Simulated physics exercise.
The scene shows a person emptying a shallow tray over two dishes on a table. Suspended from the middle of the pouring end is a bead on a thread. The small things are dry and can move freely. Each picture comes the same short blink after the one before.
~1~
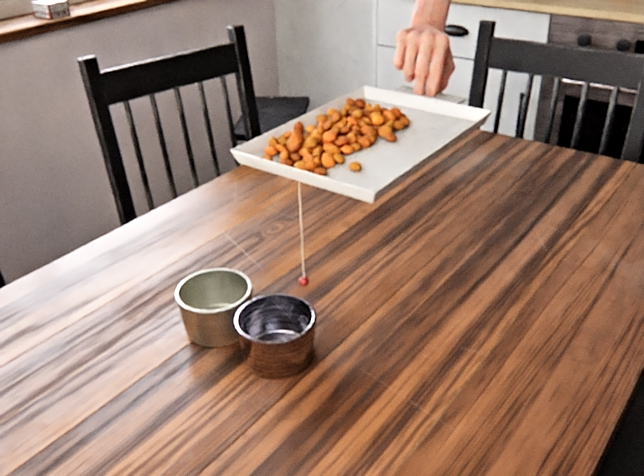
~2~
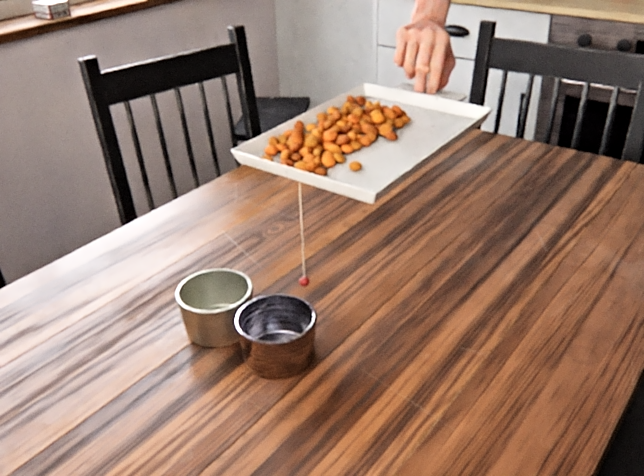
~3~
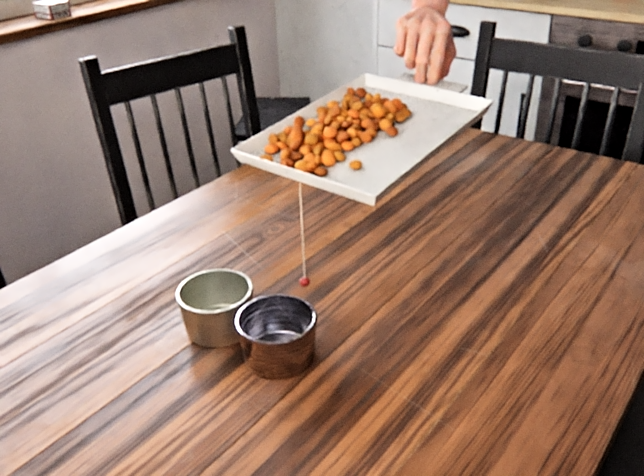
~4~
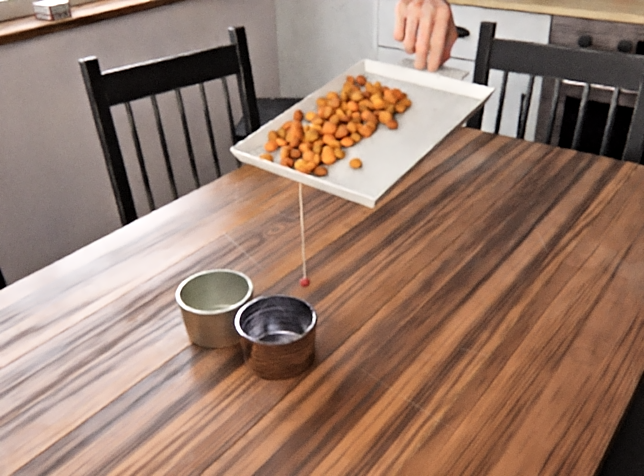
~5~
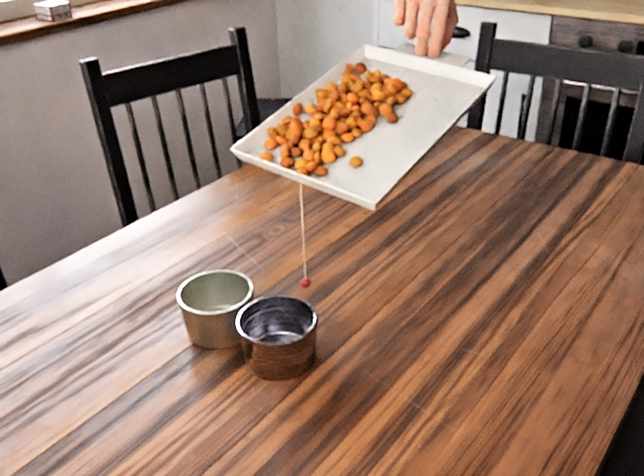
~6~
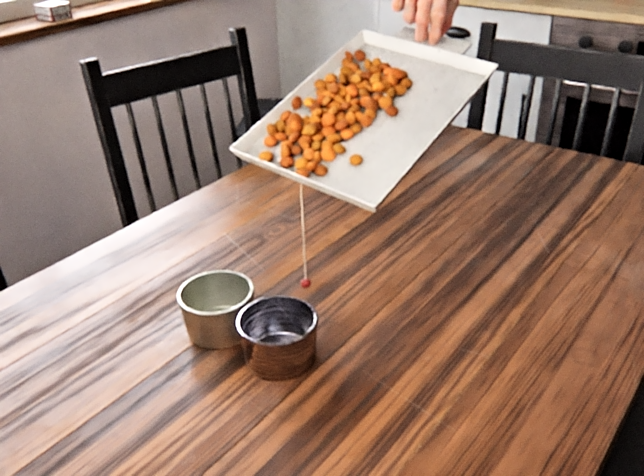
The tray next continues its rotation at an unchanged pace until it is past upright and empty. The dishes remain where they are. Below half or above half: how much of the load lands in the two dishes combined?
Most is lost.
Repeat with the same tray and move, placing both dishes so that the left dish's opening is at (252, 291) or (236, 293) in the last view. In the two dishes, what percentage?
Roughly 40 per cent, then roughly 40 per cent.
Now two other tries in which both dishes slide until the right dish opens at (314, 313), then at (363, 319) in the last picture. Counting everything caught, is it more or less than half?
First try: A minority; second try: A minority.
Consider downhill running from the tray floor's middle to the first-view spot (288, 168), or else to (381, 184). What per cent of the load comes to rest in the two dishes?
So it's 70 percent with the first slope and 0 percent with the other.
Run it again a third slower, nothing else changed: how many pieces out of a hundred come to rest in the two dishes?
Share: Around 30%.
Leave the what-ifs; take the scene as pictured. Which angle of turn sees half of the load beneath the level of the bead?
That happens at around 85°.
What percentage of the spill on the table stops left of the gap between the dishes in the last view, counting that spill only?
Left fraction: Around 10 per cent.
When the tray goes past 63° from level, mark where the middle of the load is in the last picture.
Check around (327, 175) in the last picture.
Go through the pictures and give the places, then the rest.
Corners of the pouring end at (238, 150) and (372, 189), level; middle of the load at (337, 132), bits of cat kibble; left dish at (190, 323); right dish at (251, 353); bead on its thread at (304, 281), in the first picture.
Corners of the pouring end at (239, 150) and (373, 190), level; middle of the load at (337, 131), in the second picture.
Corners of the pouring end at (239, 149) and (373, 192), tipped barely, lowest at the right corner; middle of the load at (338, 127), in the third picture.
Corners of the pouring end at (238, 148) and (373, 195), tipped a little, lowest at the right corner; middle of the load at (337, 120), in the fourth picture.
Corners of the pouring end at (238, 147) and (373, 198), tipped a little, lowest at the right corner; middle of the load at (337, 114), in the fifth picture.
Corners of the pouring end at (237, 147) and (373, 201), tipped clearly, lowest at the right corner; middle of the load at (336, 107); left dish at (192, 325); right dish at (253, 355), in the sixth picture.
Soon, tray tipped steeply; most on the tray; about a quarter in the air.
A while on, tray tipped past a quarter turn; about a quarter in the right dish; a stray few in the left dish; about two thirds outside both; a small part in the air.
Towards the end, tray tipped past a quarter turn; about a quarter in the right dish; a stray few in the left dish; about two thirds outside both.
Finally, tray tipped past a quarter turn; about a quarter in the right dish; a stray few in the left dish; about two thirds outside both.
